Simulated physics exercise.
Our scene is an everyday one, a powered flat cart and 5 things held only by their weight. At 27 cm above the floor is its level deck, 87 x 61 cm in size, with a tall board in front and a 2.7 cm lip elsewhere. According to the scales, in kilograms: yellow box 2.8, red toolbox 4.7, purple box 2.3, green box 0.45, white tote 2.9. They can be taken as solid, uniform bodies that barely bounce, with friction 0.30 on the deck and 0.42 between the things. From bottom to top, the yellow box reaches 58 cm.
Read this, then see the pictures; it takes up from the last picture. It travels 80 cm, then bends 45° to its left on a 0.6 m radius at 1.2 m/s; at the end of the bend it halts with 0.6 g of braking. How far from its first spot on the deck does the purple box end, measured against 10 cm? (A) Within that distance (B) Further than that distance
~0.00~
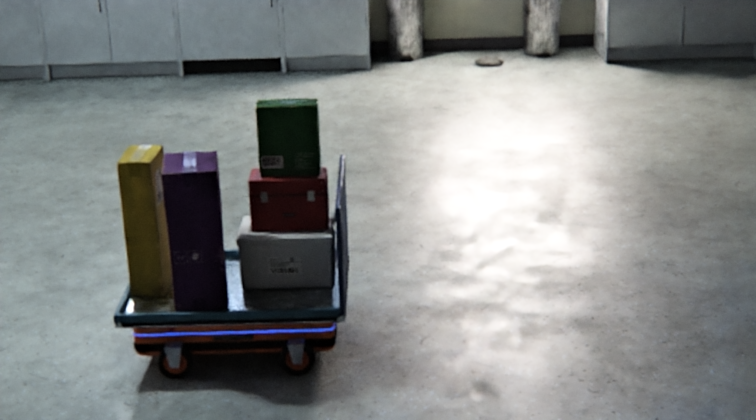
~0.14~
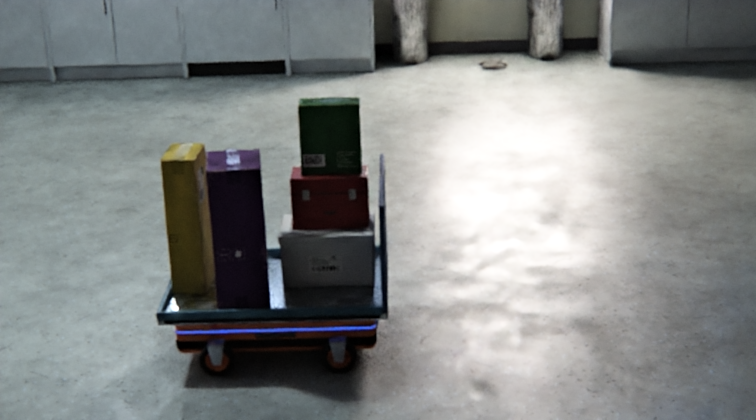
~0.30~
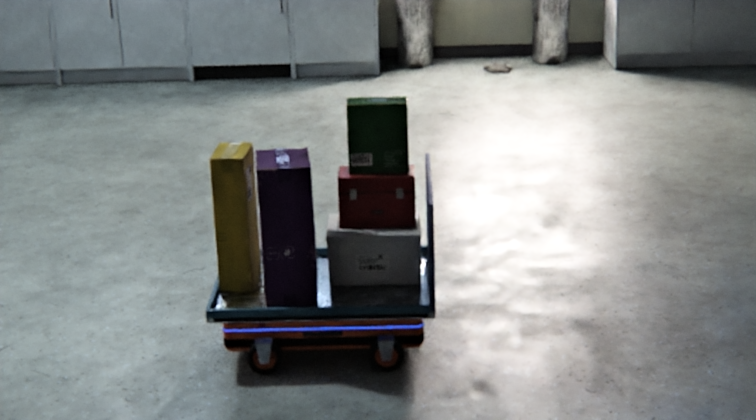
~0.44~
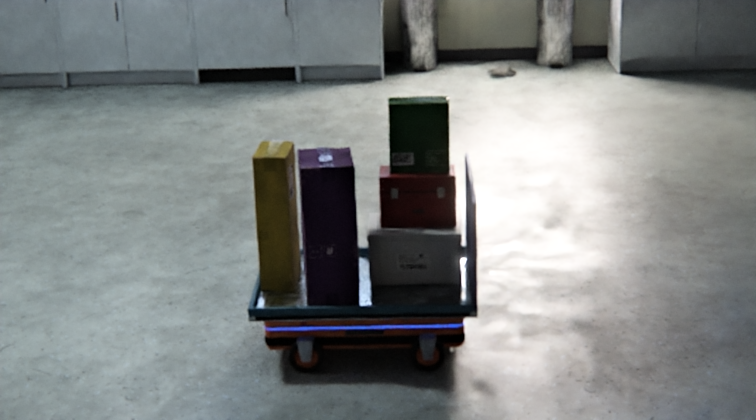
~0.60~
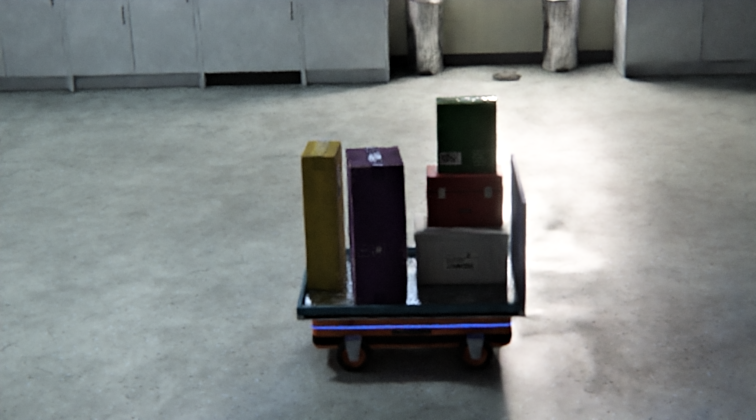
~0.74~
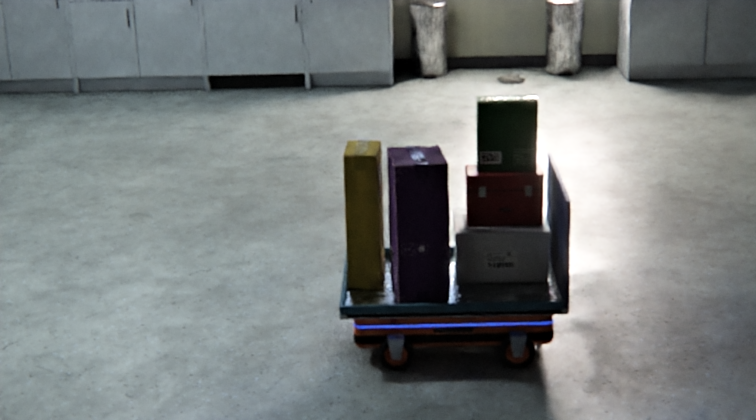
A.
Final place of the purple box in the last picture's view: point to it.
It stops at about (597, 182).
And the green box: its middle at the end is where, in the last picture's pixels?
Resting point, approx. (650, 94) px.
After 1.04 s, cart 125 cm along, turned 29°; green box slid 15 cm; red toolbox slid 12 cm; white tote slid 10 cm.
After 1.44 s, cart 168 cm along, turned 45°; purple box slid 3 cm near (593, 184); green box slid 20 cm; red toolbox slid 16 cm.
At rest (3.5 s), not toppled but over 10 cm from the start, red toolbox, green box and white tote; the other 2 in place, give or take 10 cm. In the last view, purple box near (597, 182).
